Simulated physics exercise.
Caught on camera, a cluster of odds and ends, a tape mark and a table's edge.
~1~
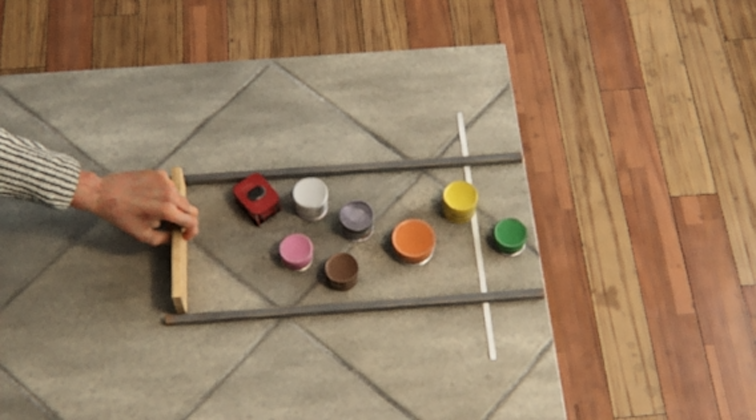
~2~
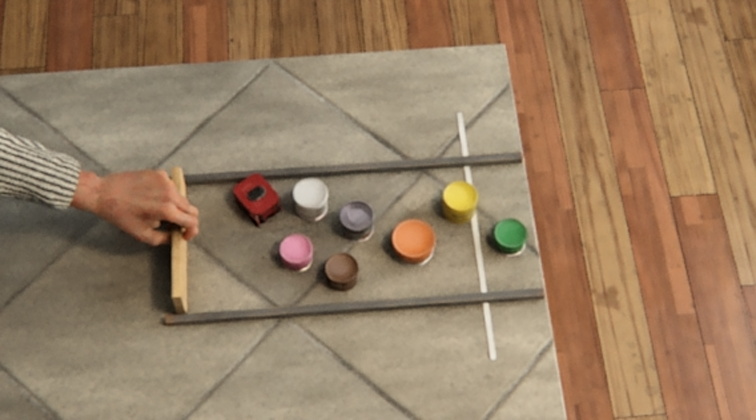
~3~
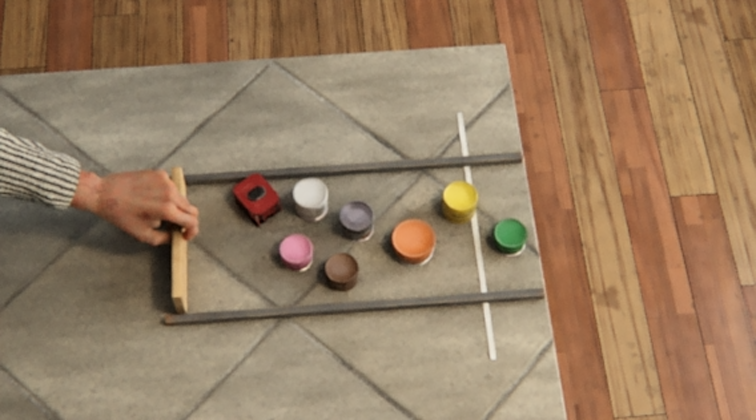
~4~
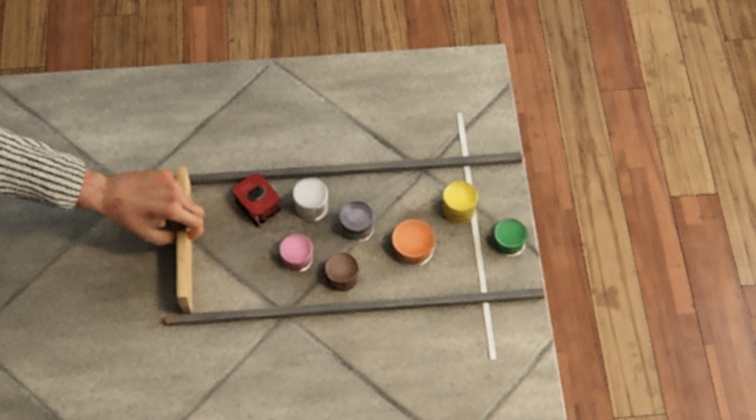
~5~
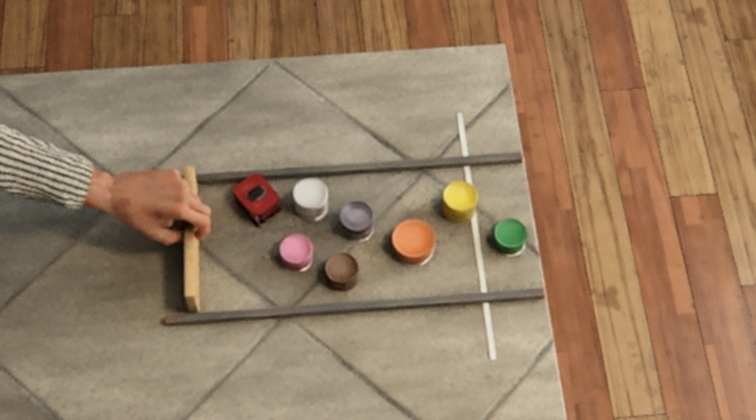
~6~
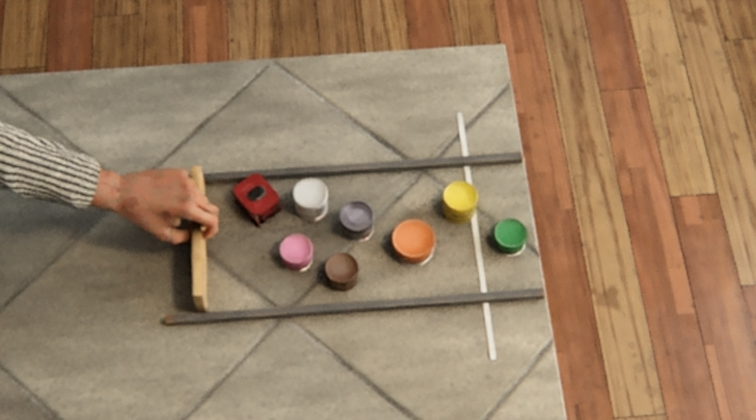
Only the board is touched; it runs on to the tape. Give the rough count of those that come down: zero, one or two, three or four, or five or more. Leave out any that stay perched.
The number that fall off is one or two.
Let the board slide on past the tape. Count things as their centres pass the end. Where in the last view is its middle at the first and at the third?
About (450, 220), then (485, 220).
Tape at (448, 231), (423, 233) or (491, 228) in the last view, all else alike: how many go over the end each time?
The counts: 0, 0 and 4.
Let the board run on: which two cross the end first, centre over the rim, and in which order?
The order is the green tin, then the yellow tub.
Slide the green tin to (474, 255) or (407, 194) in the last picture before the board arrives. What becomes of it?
The green tin goes over; is lost.
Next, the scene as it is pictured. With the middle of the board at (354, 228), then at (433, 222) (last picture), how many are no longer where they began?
By then 6, and 8.
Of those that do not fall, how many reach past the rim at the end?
It comes to 2.
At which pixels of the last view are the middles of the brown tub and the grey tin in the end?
The brown tub stops around (499, 274); the grey tin around (509, 216).
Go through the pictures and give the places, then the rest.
In the first frame, green tin (510, 237); yellow tub (460, 202); orange pot (413, 243); board (179, 240); tape (476, 229).
In the second frame, yellow tub (460, 203); red case (257, 200).
In the third frame, orange pot (413, 243); white pot (311, 200).
In the fourth frame, green tin (510, 237); pink pot (297, 253).
In the fifth frame, yellow tub (460, 203); grey tin (357, 221).
In the sixth frame, green tin (510, 237); yellow tub (460, 203); orange pot (413, 243); board (199, 239); tape (476, 229).
Soon after, none off yet; green tin at rest near (510, 237); yellow tub at rest near (460, 203); orange pot at rest near (413, 243).
By the end, the number that fall off is one or two; fallen, yellow tub and green tin.
